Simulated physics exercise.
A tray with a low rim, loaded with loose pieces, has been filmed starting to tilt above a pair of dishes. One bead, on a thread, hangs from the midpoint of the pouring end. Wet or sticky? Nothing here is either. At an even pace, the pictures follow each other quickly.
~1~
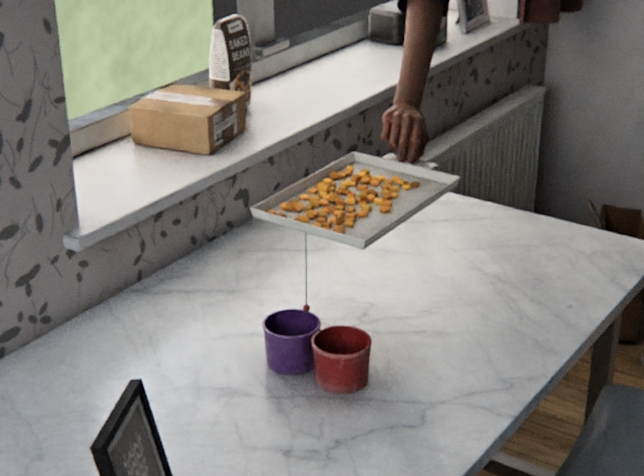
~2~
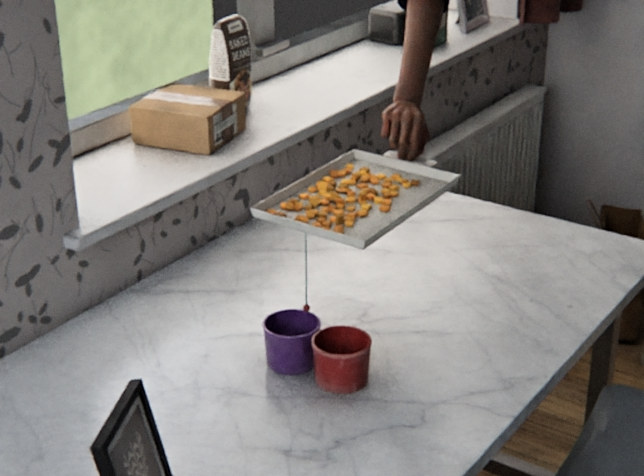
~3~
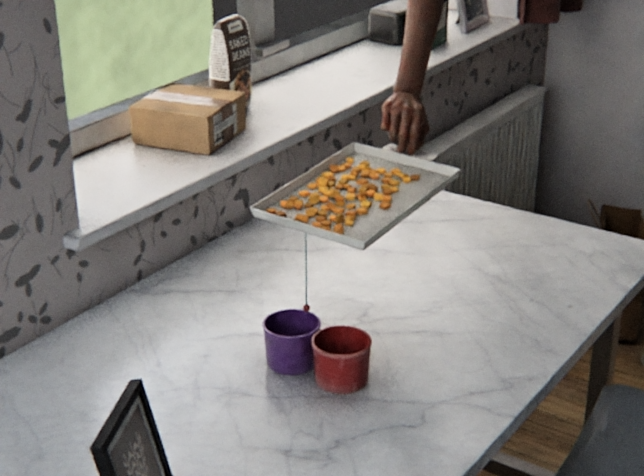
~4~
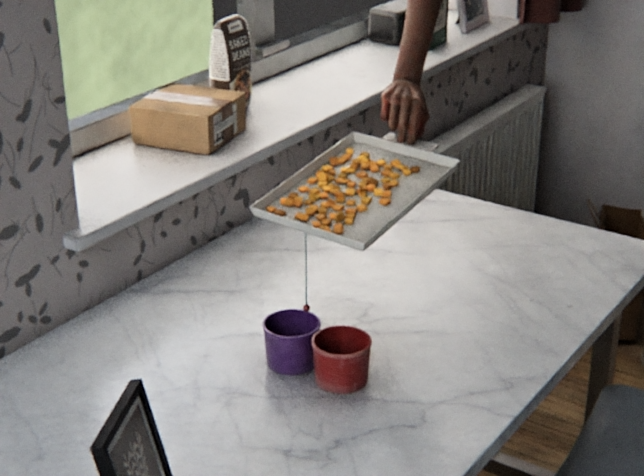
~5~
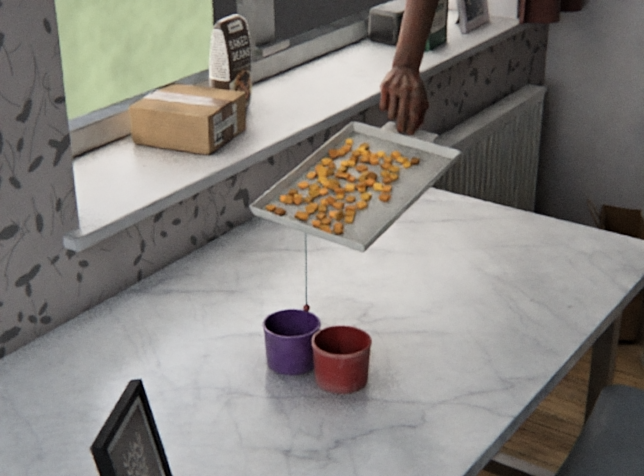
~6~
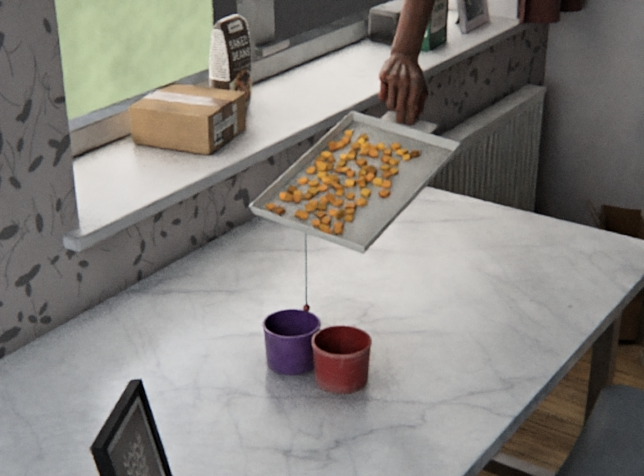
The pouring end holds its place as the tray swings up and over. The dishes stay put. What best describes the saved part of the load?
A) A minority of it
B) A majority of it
Answer: B.
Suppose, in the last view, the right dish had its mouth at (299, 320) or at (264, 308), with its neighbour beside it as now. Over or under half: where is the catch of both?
Taking the tries in order: A minor share, followed by a minor share.
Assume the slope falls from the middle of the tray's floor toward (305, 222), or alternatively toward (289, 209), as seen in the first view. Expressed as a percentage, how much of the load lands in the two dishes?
Lab note: Try one about 30 %, try two 0 %.
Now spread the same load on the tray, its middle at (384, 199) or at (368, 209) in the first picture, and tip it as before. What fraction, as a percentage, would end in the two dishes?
Roughly 80 and 80 percent, in that order.
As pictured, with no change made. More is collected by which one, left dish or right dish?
Winner, as observed: The right-positioned one.
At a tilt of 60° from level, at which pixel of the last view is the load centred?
Roughly at (327, 212).
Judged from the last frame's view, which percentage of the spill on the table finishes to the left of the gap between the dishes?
Reading: Around 80 %.
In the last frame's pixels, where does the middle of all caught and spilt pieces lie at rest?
Centre at rest, last view: Approx. (327, 376).
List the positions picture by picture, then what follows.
Corners of the pouring end at (254, 208) and (364, 239), level; middle of the load at (350, 201), small crackers; left dish at (276, 351); right dish at (326, 369); bead on its thread at (306, 308), in the first picture.
Corners of the pouring end at (254, 208) and (363, 239), level; middle of the load at (350, 200), in the second picture.
Corners of the pouring end at (254, 207) and (363, 240), tipped barely, lowest at the right corner; middle of the load at (350, 197), in the third picture.
Corners of the pouring end at (253, 206) and (363, 242), tipped a little, lowest at the right corner; middle of the load at (350, 192), in the fourth picture.
Corners of the pouring end at (253, 206) and (363, 243), tipped a little, lowest at the right corner; middle of the load at (350, 187), in the fifth picture.
Corners of the pouring end at (253, 205) and (363, 245), tipped clearly, lowest at the right corner; middle of the load at (349, 183); left dish at (276, 351); right dish at (326, 369), in the sixth picture.
Soon, tray tipped steeply; nearly all on the tray; a stray few in the air.
A while on, tray tipped right over; most on the tray; a small part in the right dish; a stray few in the left dish; a stray few outside both; a stray few in the air.
Towards the end, tray tipped past a quarter turn; about half in the right dish; a small part in the left dish; about a third outside both.
Finally, tray tipped past a quarter turn; about half in the right dish; a small part in the left dish; about a third outside both.
